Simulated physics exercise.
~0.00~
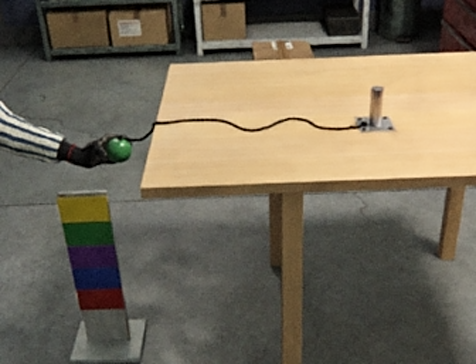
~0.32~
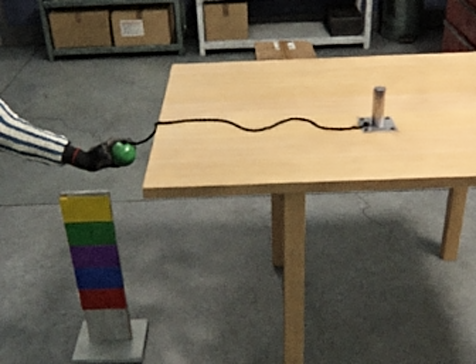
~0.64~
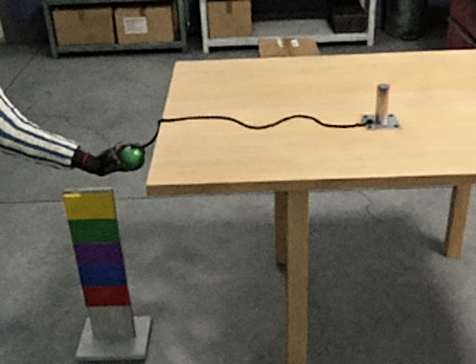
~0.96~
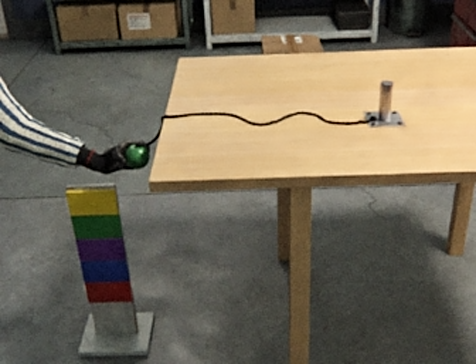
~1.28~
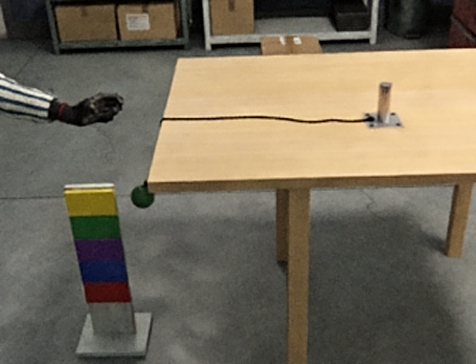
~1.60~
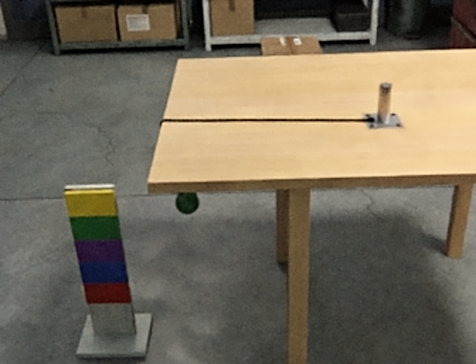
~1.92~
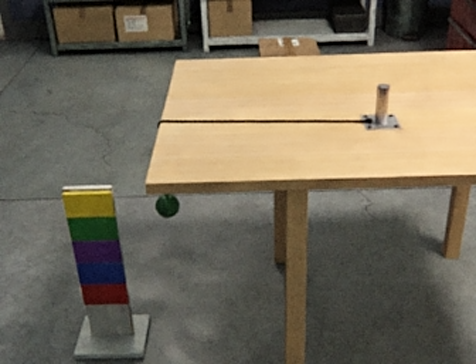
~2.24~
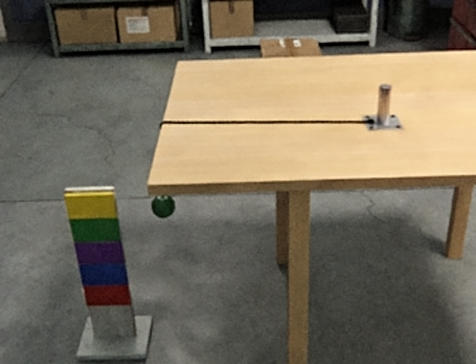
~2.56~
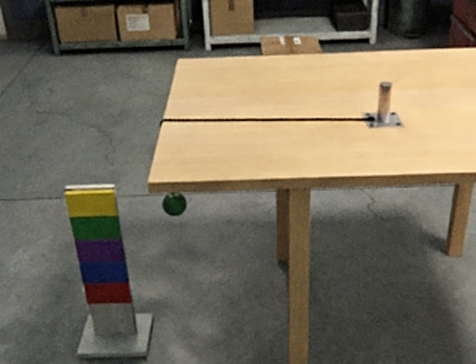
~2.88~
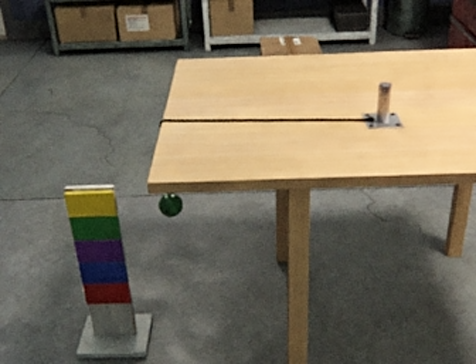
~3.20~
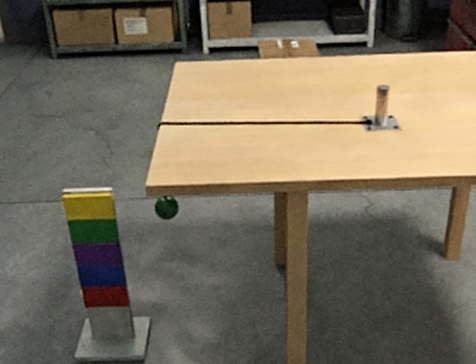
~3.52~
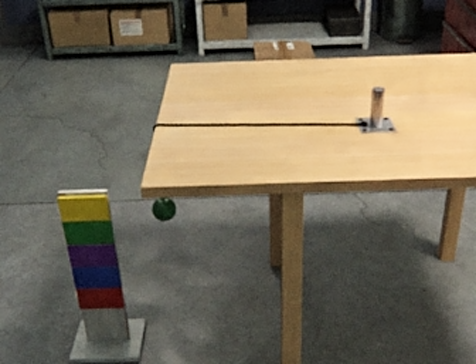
A green ball on a slack dark cord was held beside a wooden table until the hand let go and drew back, then it dropped, swung a little under the table's edge, and ended hanging level with the striped board's yellow band.
